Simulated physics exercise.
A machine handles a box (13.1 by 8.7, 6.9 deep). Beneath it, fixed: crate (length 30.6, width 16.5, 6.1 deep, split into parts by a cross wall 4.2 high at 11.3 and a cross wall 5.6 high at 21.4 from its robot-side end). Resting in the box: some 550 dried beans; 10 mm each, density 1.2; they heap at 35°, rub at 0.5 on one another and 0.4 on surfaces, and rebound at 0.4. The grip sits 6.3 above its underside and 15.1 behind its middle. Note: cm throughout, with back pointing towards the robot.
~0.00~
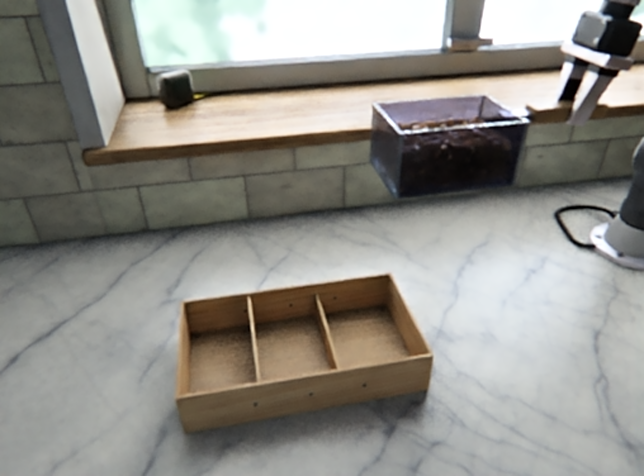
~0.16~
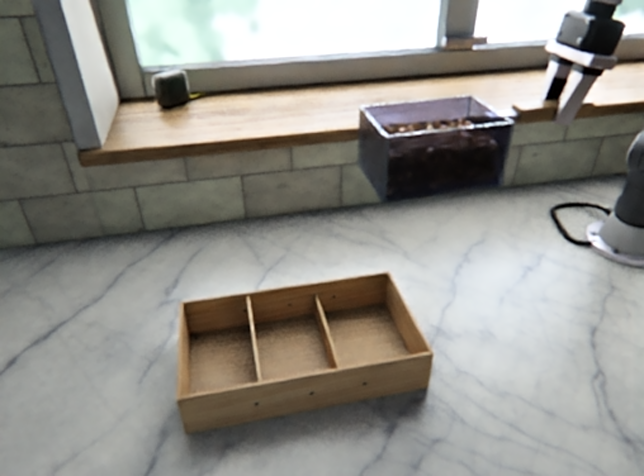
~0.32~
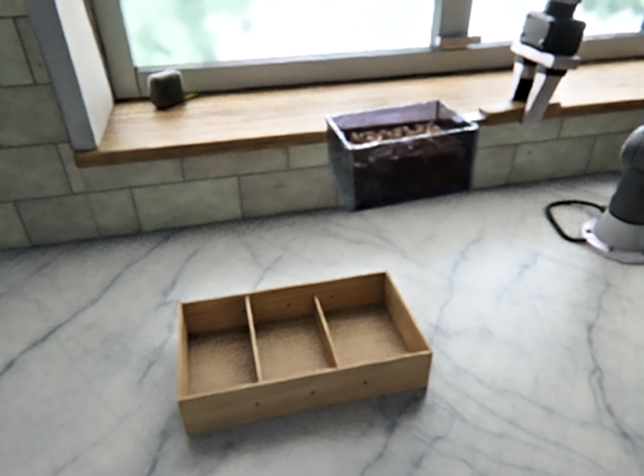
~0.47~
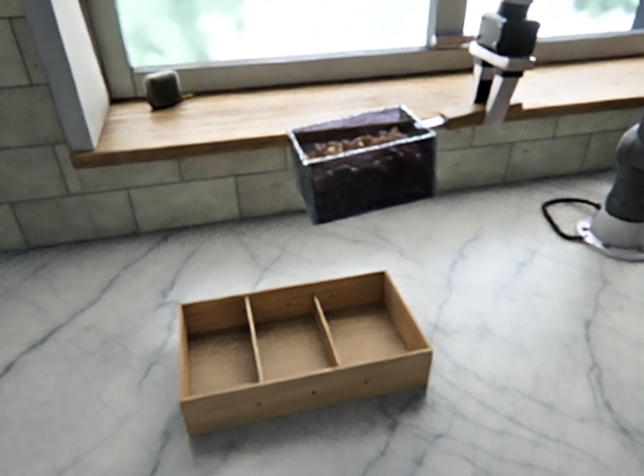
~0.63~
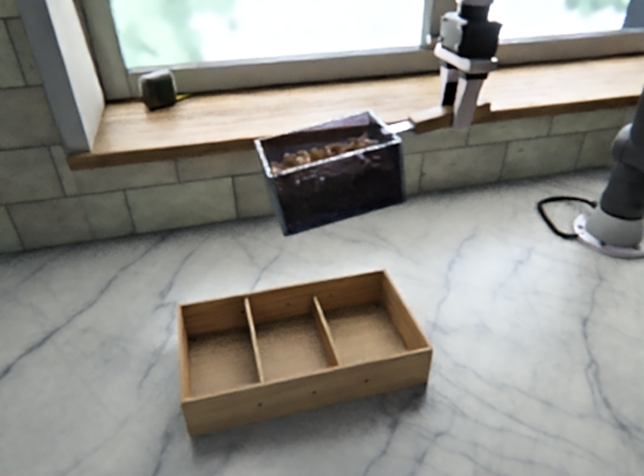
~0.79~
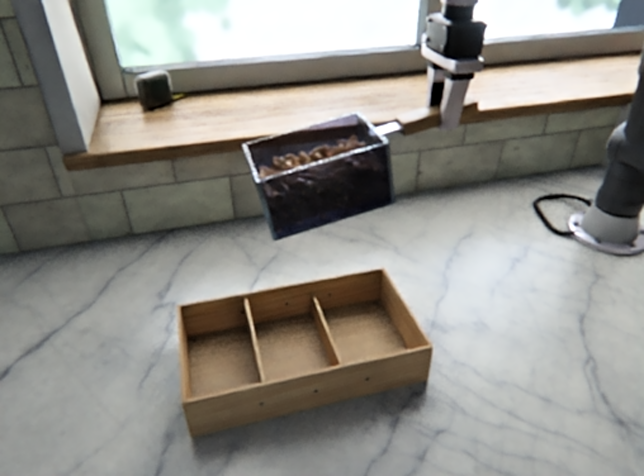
A clear box of dark contents, held by a robot gripper at its right, moves left in front of a windowsill and tilts slightly, while a wooden tray with three compartments stays still on the marble counter.
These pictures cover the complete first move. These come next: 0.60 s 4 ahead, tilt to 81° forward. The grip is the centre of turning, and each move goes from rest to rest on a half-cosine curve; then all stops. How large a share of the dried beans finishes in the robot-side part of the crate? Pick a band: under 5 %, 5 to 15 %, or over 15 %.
Over 15 %.
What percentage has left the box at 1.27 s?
About 0 per cent.
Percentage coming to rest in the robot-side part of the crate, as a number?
The share comes to around 25 per cent.
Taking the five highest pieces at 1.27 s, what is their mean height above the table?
They're roughly 24 centimetres up.
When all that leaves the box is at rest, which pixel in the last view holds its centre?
It sits close to (338, 343).
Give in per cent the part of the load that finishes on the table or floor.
0 per cent, more or less.
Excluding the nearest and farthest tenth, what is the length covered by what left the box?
Some 14 cm long.
After 1.03 s, tilted 35° forward, highest piece 27 above the table; 547 in the box.
After 1.27 s, tilted 74° forward, highest piece 24 above the table; 547 in the box.
After 1.59 s, tilted 81° forward, highest piece 24 above the table; 477 in the box, 43 in the robot-side part, 16 in the middle part, 11 in flight or on a rim.
After 2.64 s, tilted 81° forward, highest piece 24 above the table; 368 in the box, 135 in the robot-side part, 44 in the middle part.
In the end, 368 in the box, 135 in the robot-side part, 44 in the middle part. That is 25 % in the robot-side part of the crate.
